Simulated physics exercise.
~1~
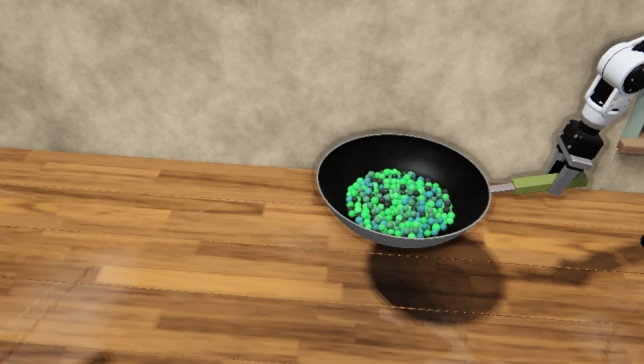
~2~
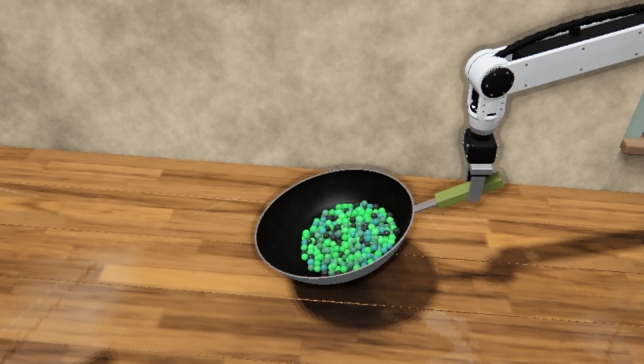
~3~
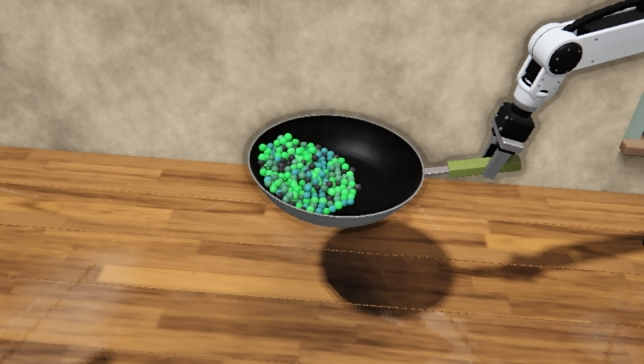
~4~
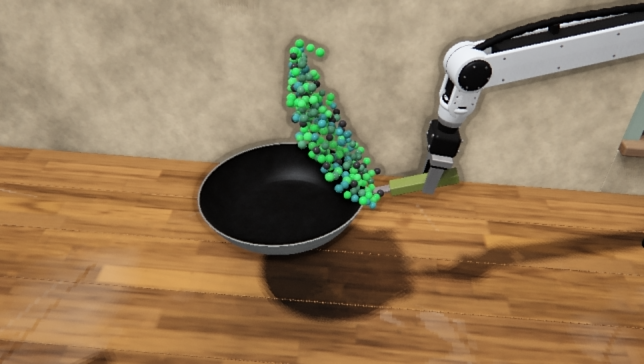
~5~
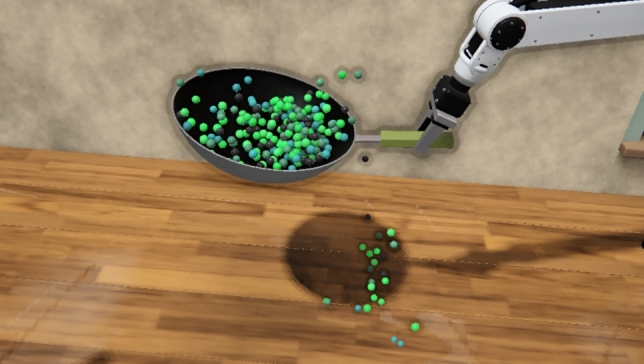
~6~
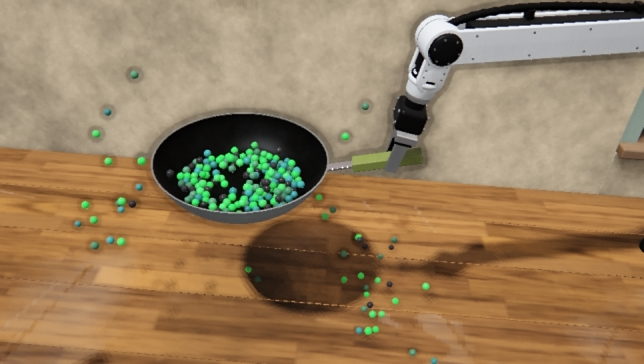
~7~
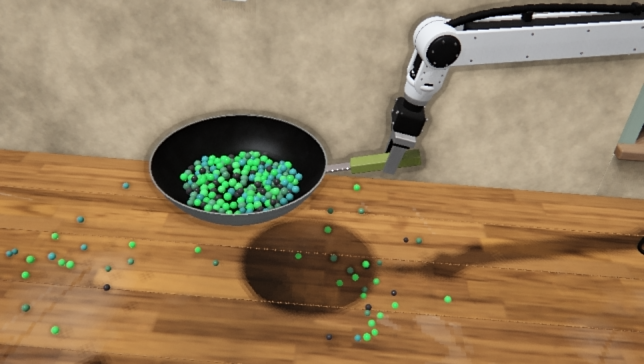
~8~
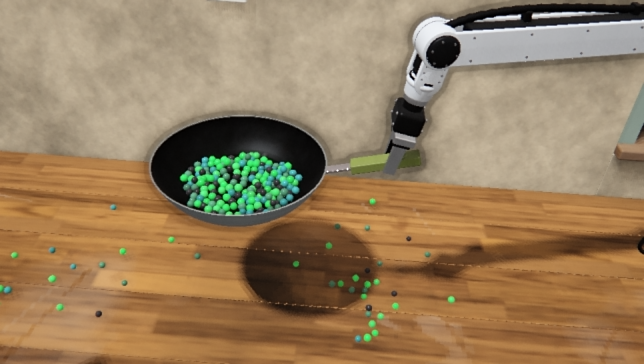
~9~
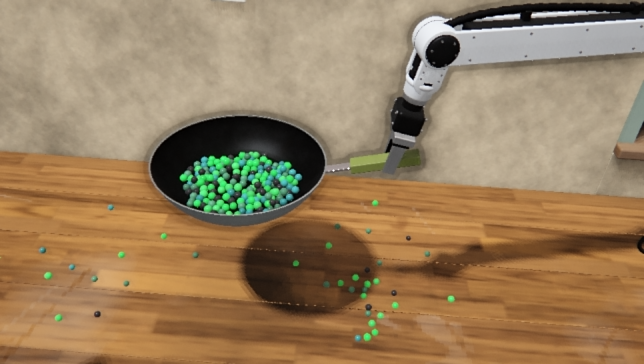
A robot arm swung a black frying pan full of small green and bluish balls leftward, tossed them up and caught most as the pan rose, while some spilled and scattered over the wooden table; the pan then stayed still, holding the rest.
